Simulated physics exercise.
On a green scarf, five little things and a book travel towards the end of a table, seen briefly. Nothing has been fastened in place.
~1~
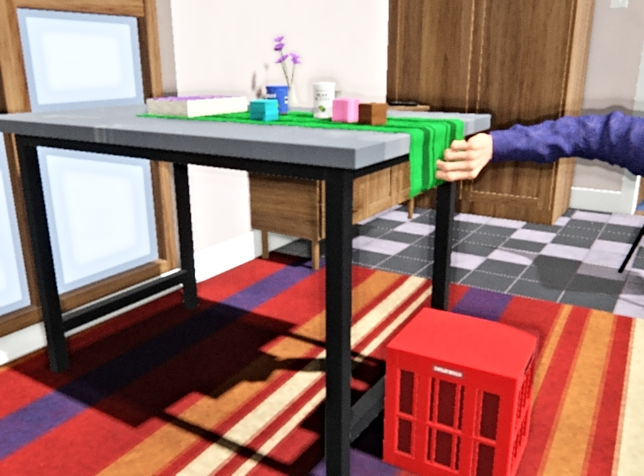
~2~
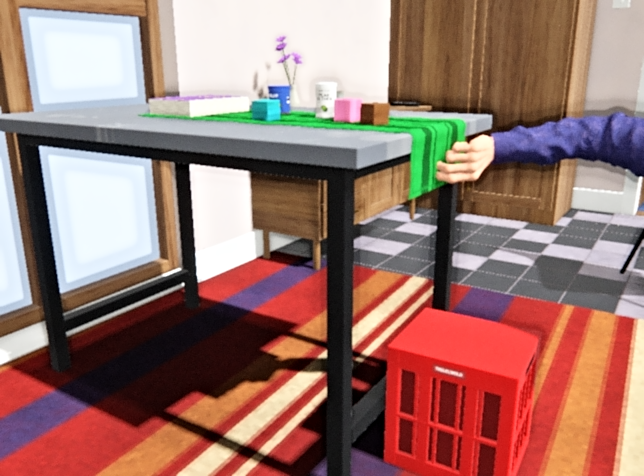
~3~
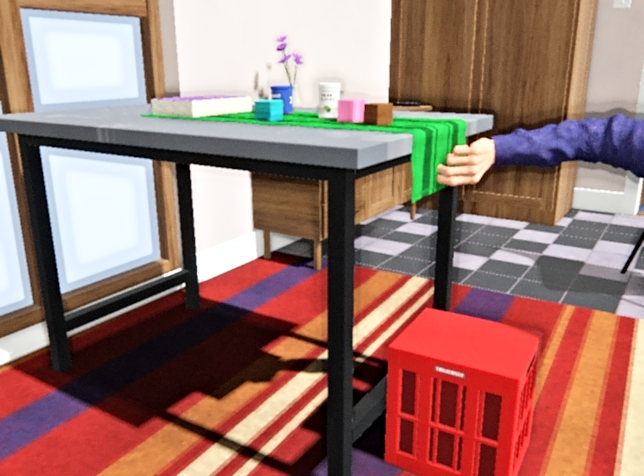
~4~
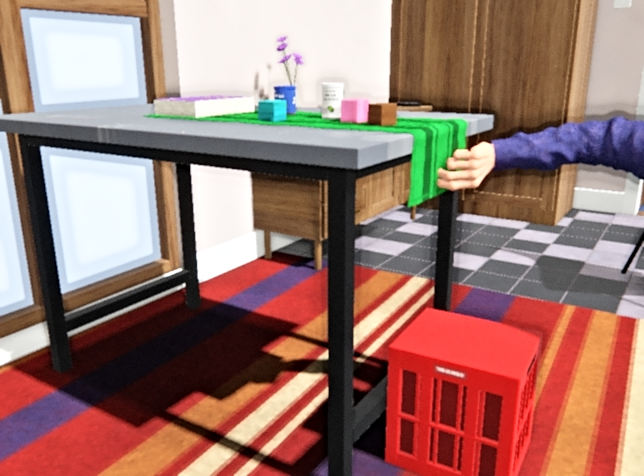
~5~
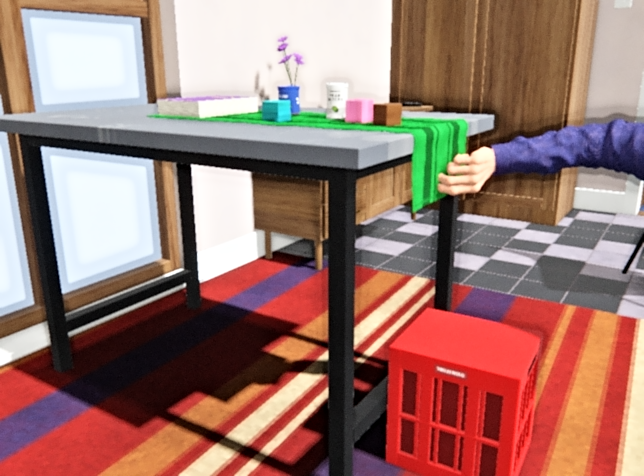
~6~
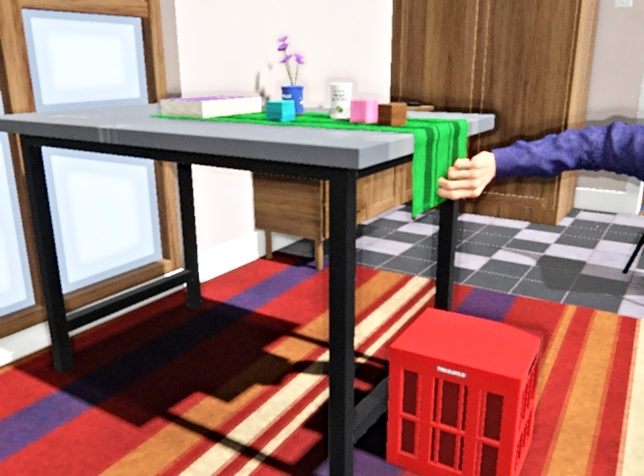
In a room with a striped rug, a hand at the right gripped a green cloth on a gray table and drew it slightly over the edge, shifting the small things on top a little rightward.
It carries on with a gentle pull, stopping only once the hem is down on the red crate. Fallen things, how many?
Lost: Three.
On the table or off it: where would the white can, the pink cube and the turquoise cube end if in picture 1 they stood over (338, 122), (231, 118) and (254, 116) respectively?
Looks like the white can ends up down, the pink cube hangs in there, and the turquoise cube hangs in there.
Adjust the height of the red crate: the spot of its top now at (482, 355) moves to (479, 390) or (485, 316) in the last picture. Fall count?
The first gives 4, the second 2.
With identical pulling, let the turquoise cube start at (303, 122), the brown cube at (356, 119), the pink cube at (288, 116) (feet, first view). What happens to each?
My call: The turquoise cube takes a tumble; the brown cube takes a tumble; the pink cube hangs on.
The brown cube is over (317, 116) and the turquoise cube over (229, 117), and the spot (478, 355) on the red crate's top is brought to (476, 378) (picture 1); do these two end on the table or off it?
The brown cube does not stay aboard, and the turquoise cube stays aboard.
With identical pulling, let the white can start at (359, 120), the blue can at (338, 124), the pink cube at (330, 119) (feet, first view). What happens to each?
White can: Gone off. Blue can: Gone off. Pink cube: Gone off.
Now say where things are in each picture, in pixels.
In the first frame, hem (409, 198); brown cube (373, 103); pink cube (346, 99); white can (324, 83); turquoise cube (263, 100); blue can (277, 86); top of the crate (478, 355).
In the second frame, hem (409, 198); brown cube (375, 103).
In the third frame, hem (412, 202); pink cube (352, 99).
In the fourth frame, hem (408, 206); white can (333, 84); top of the crate (481, 355).
In the fifth frame, hem (413, 212); turquoise cube (276, 101).
In the sixth frame, hem (412, 216); brown cube (392, 104); pink cube (364, 99); white can (341, 84); turquoise cube (280, 101); blue can (292, 86).
Early on, hem near (439, 237); all still up.
Midway, hem near (438, 290); brown cube and pink cube gone.
Near the end, hem on the crate; brown cube, pink cube and white can gone.
Finally, hem on the crate; brown cube, pink cube and white can gone. It carries off three.
